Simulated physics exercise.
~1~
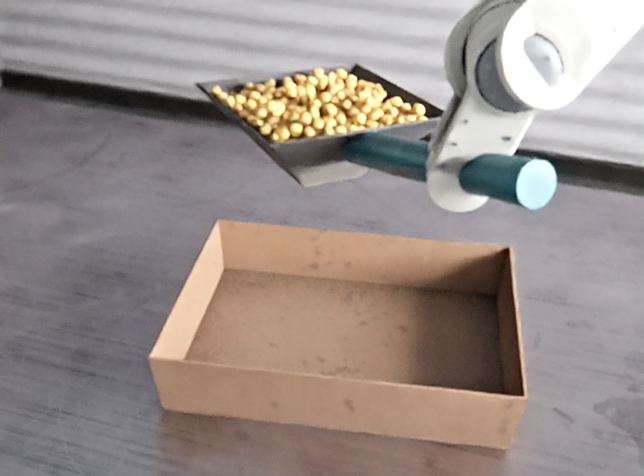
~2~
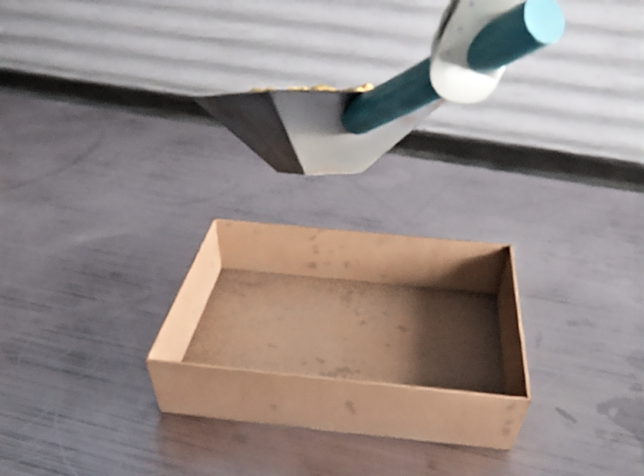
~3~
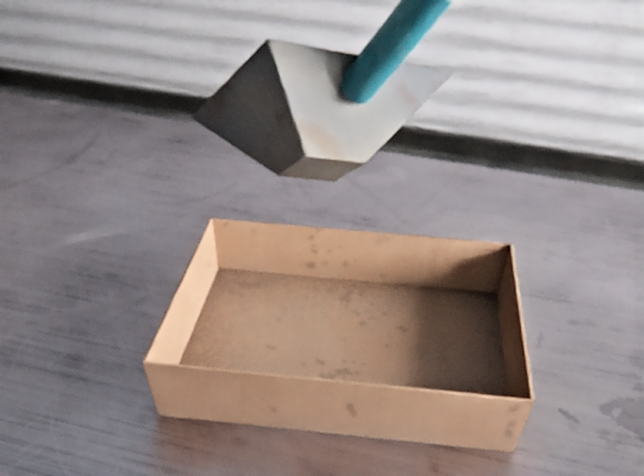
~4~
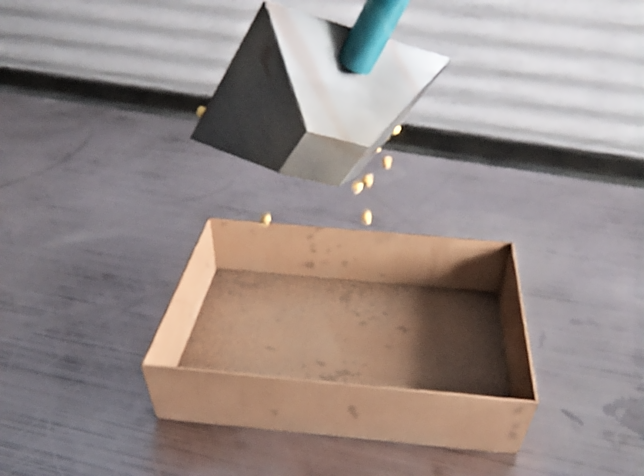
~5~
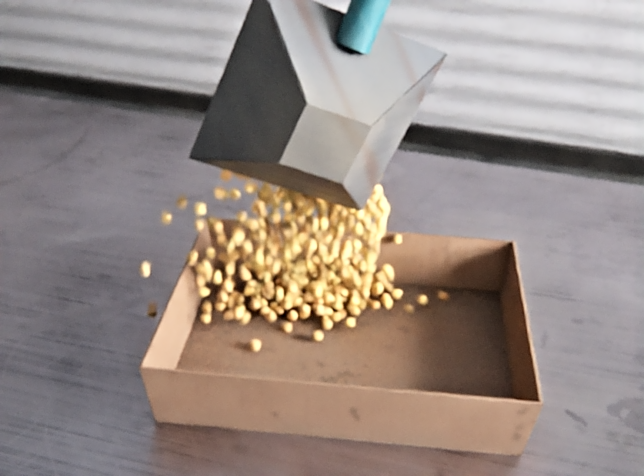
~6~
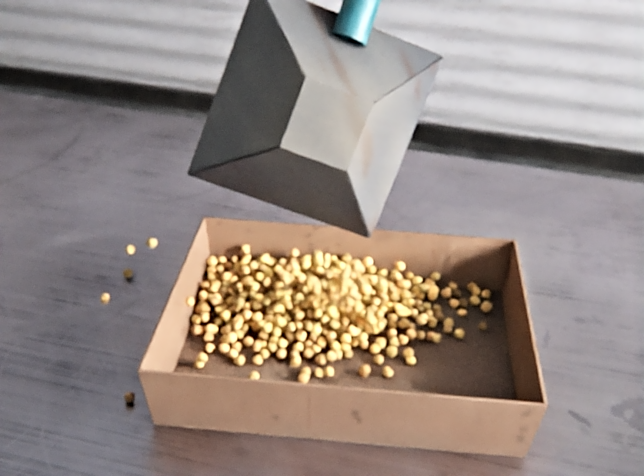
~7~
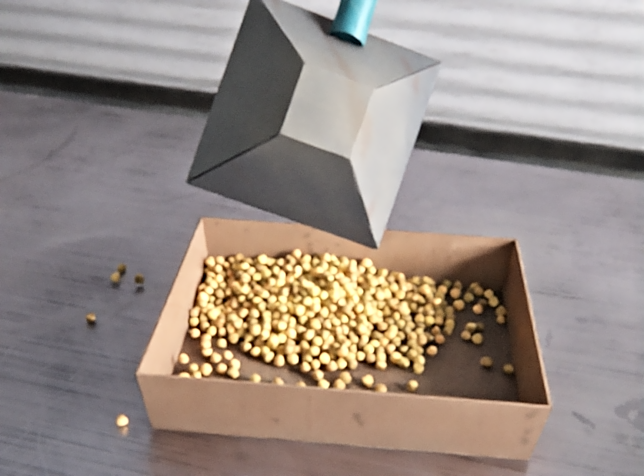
To begin with, a white robot arm holds a dark, flared scoop heaped with golden dried chickpeas above an empty, shallow brown tray on a grey surface. The arm tips the scoop over, hiding the chickpeas behind its grey underside. A few chickpeas trickle past the rim, and then a dense stream pours into the tray as the scoop keeps turning. The chickpeas spread toward the right while a handful land outside on the left. Finally, the emptied scoop hangs upturned above a broad layer of chickpeas covering much of the tray, with several strays resting on the surface beside it.
